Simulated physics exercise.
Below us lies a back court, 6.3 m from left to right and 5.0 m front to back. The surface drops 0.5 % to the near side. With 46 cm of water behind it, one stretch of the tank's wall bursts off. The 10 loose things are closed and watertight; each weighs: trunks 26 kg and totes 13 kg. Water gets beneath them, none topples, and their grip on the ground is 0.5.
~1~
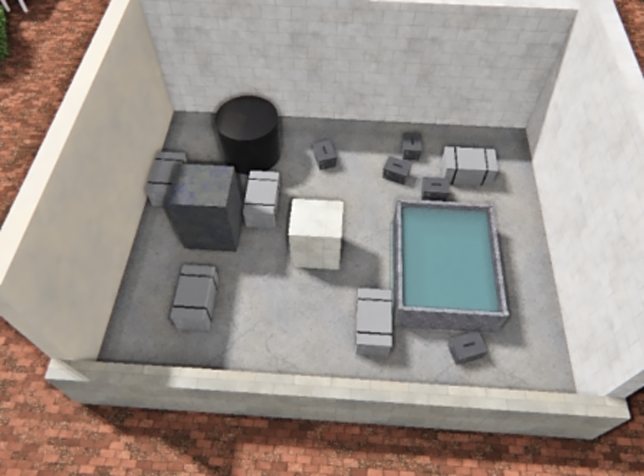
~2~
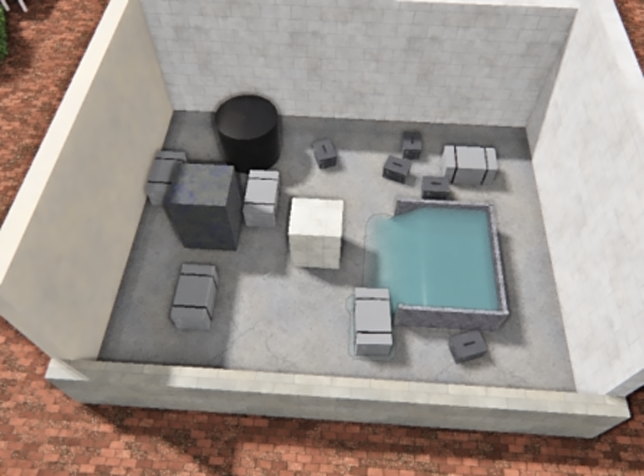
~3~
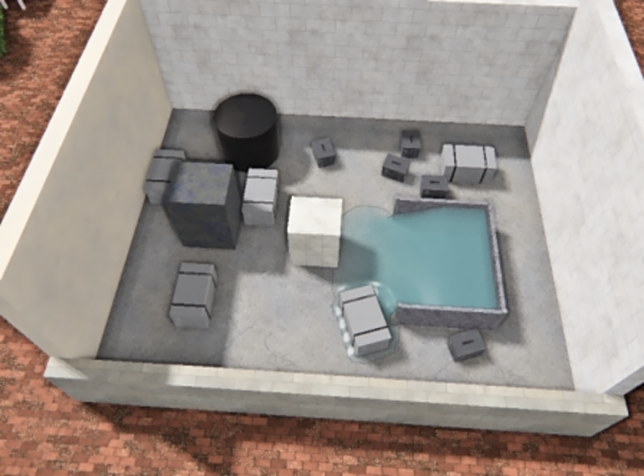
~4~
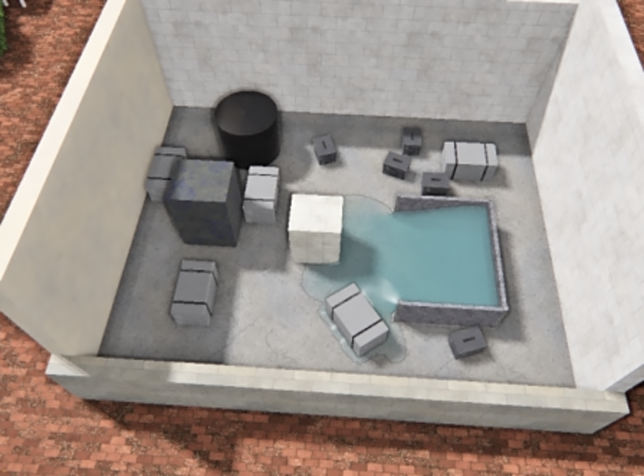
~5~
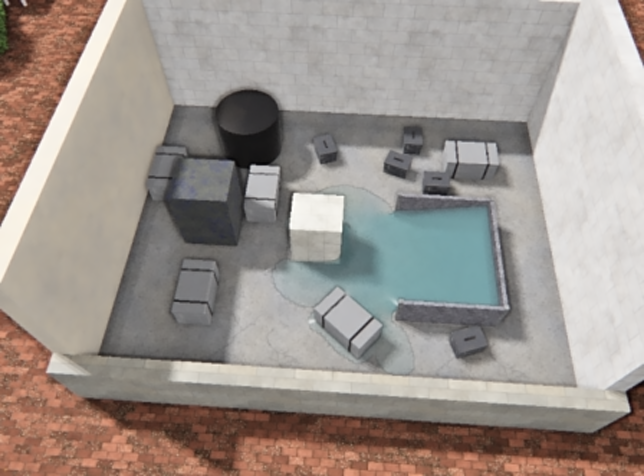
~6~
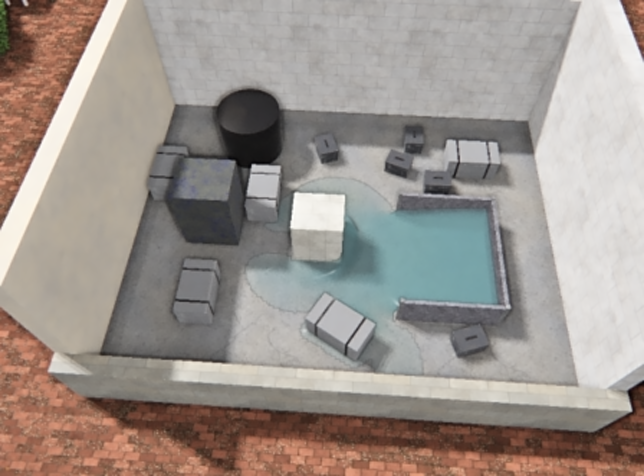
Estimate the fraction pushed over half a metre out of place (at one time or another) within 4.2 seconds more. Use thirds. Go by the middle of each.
Share: Less than a third.
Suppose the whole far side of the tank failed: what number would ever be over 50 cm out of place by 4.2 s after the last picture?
Then 4.
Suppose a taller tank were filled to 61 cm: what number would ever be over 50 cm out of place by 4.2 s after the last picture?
In that case 4 of them.
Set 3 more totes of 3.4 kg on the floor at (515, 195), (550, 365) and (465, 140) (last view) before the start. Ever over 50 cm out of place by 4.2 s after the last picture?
In turn: Less, less, less.
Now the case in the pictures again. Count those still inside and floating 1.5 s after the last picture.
I count 0.
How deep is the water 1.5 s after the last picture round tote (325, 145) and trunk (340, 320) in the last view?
About 4 and 4 cm.
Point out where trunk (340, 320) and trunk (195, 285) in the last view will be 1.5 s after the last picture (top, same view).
Around (314, 359) and (135, 284).
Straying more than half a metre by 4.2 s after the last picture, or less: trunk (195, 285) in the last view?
Answer: Over.
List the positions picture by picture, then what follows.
The first frame shows a trunk at (375, 316), on the bottom; a trunk at (471, 159) rests on the ground; 2.2 m2 under water; 0 of 10 have shifted.
The second frame shows a trunk at (373, 315) rests on the ground; a trunk at (471, 158) rests on the ground; 2.8 m2 under water; 0 of 10 have shifted.
The third frame shows a trunk at (365, 315), on the bottom, 11 cm from its start; a trunk at (470, 156) rests on the ground; 3.7 m2 under water; 1 of 10 have shifted.
The fourth frame shows a trunk at (357, 314), on the bottom, 23 cm from its start; a trunk at (471, 154), on the bottom; water covers 4.4 m2; 1 of 10 have shifted.
The fifth frame shows a trunk at (348, 317), on the bottom, 37 cm from its start; a trunk at (472, 153) rests on the ground; water covers 5.3 m2; 1 of 10 have shifted.
The sixth frame shows a trunk at (341, 321), on the bottom, 50 cm from its start; a trunk at (473, 152) rests on the ground; 6.3 m2 under water; 1 of 10 have shifted.
Then, 0.4 s after the last picture 1 of 10 are over 50 cm from their spots; 0 afloat.
Then, 1.5 s after the last picture 2 of 10 are over 50 cm from their spots; 0 afloat.
Then, 2.8 s after the last picture 2 of 10 are over 50 cm from their spots; 1 afloat.
Then, 4.2 s after the last picture 2 of 10 are over 50 cm from their spots, and 2 have been at some point; 1 afloat.
